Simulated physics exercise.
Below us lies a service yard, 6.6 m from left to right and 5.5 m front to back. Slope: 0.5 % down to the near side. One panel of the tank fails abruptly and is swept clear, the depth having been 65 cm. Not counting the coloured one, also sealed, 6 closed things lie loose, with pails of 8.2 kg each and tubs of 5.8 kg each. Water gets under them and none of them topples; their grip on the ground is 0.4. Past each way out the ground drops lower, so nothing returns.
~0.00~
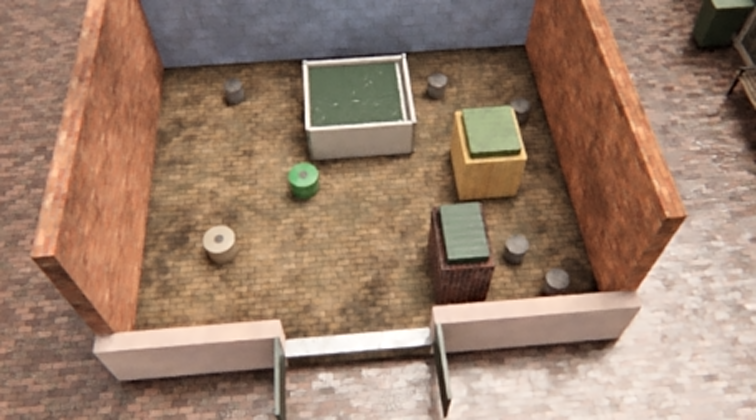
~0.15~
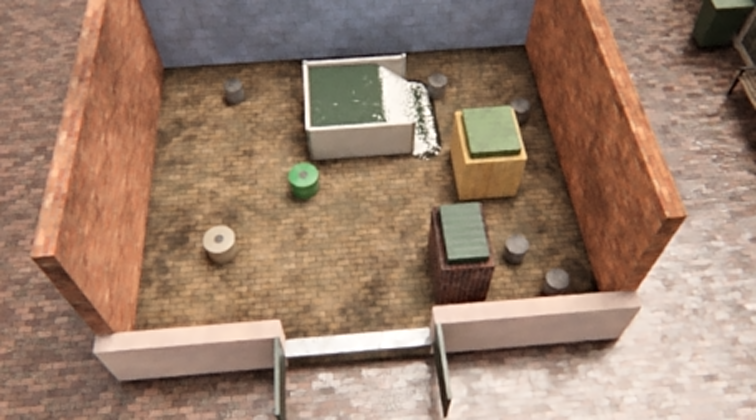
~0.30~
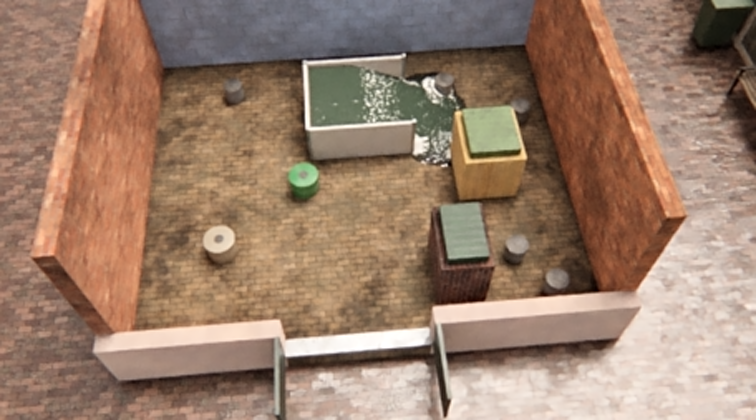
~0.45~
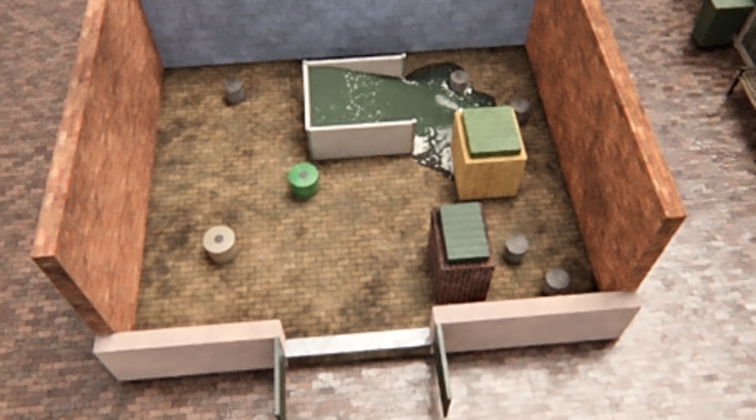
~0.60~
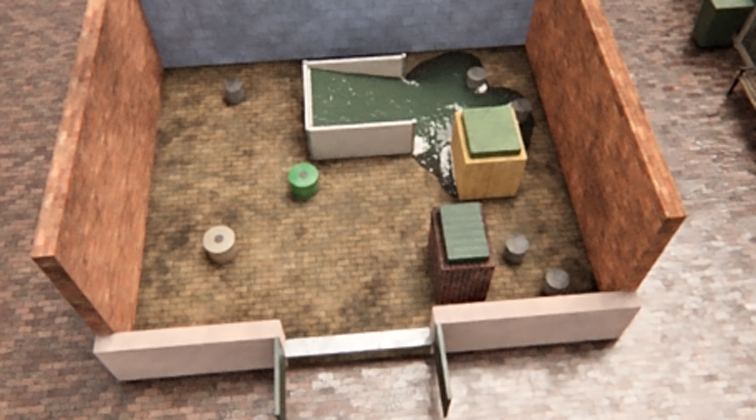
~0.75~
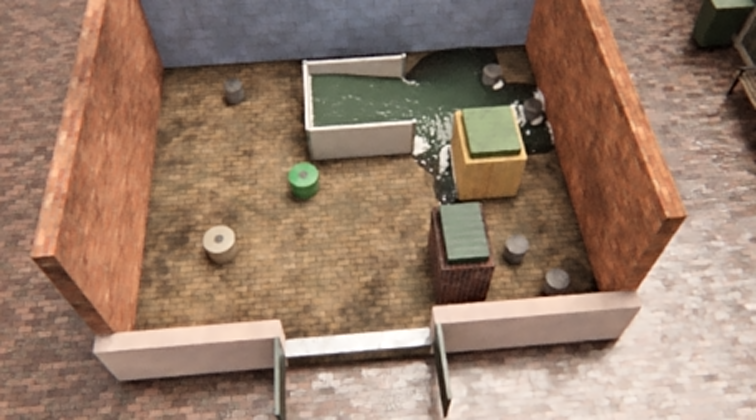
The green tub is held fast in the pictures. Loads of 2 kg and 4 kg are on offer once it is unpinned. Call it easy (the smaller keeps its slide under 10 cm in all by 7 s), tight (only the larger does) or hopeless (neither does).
Easy.
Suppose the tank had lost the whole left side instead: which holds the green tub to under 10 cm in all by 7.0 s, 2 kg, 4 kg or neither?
In that case no choice suffices.
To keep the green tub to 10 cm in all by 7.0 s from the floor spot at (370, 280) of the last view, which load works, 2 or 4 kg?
Going by the scene, both weights fall short.
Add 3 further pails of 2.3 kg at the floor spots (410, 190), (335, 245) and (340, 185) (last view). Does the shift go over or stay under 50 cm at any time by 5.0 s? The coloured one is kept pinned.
Beyond it, within it, within it.
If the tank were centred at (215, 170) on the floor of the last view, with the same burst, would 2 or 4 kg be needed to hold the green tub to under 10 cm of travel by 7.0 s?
Then, in short, nothing offered works.
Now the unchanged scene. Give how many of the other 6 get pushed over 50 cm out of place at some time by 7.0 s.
The answer here is 3.
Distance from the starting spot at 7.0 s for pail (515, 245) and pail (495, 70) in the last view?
80 cm, 450 cm.
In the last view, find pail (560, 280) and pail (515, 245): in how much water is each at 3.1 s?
First roughly 15 cm, second roughly 6 cm.
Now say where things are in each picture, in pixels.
The green tub at (303, 175), on the bottom; 2.2 m2 under water; 0 of 7 have shifted, in the first picture.
The green tub at (303, 175) rests on the ground; water covers 3.1 m2; 0 of 7 have shifted, in the second picture.
The green tub at (303, 175), on the bottom; water covers 3.9 m2; 1 of 7 have shifted, in the third picture.
The green tub at (303, 175), on the bottom; 5.0 m2 under water; 1 of 7 have shifted, in the fourth picture.
The green tub at (303, 175) rests on the ground; water covers 6.2 m2; 1 of 7 have shifted, in the fifth picture.
The green tub at (303, 175), on the bottom; 7.3 m2 under water; 2 of 7 have shifted, in the sixth picture.
After 1.4 s the green tub would be 0 cm from its start with 2 kg and 0 cm from its start with 4 kg; 0 cm of water round it then.
After 3.1 s the green tub would be 0 cm from its start with 2 kg and 0 cm from its start with 4 kg; 0 cm of water round it then.
After 4.9 s the green tub would be 0 cm from its start with 2 kg and 0 cm from its start with 4 kg; 0 cm of water round it then.
After 7.0 s the green tub would be 0 cm from its start with 2 kg and 0 cm from its start with 4 kg; 0 cm of water round it then.
